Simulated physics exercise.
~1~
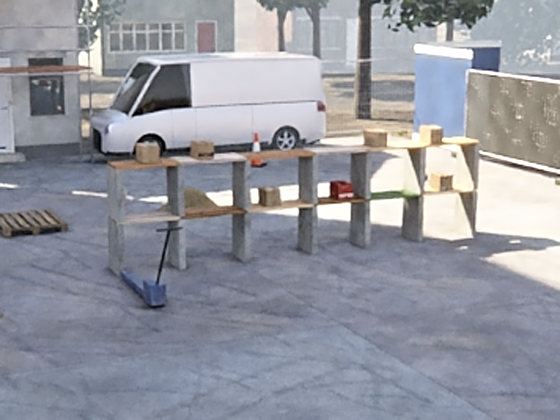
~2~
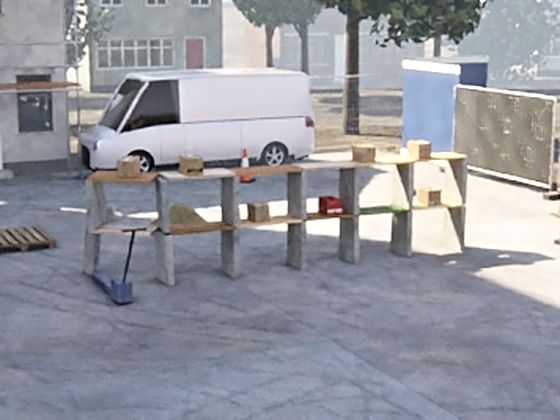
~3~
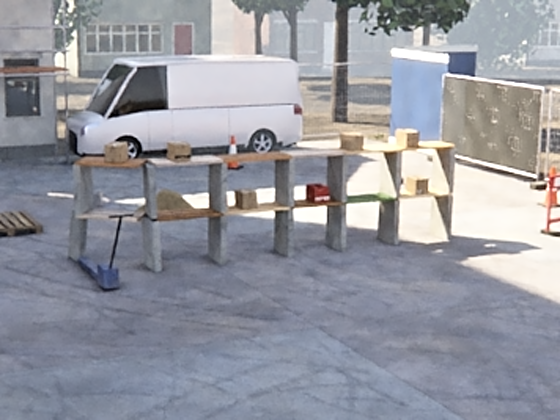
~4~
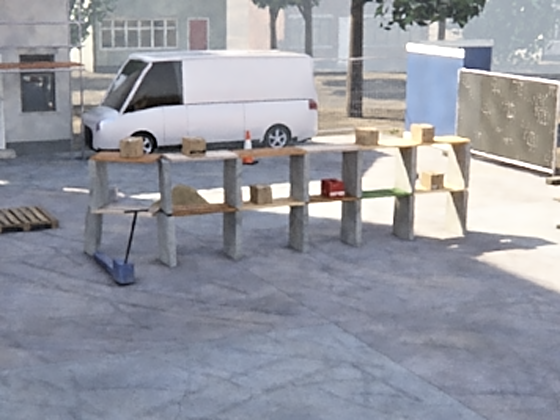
A long, two-tier shelf of pale upright blocks and wooden boards stands across a sunlit paved yard, seen from slightly above by a gently swaying camera. Small tan cartons sit along it, with a red carton and a green board on the lower tier towards the right. A white van is parked behind, a blue container stands to the right, and a wooden pallet lies at left. A blue floor jack at the left end pushes in at the base, slightly shifting and tilting the nearest uprights. It then stops, and the whole shelf remains standing, its red carton and green board unmoved.
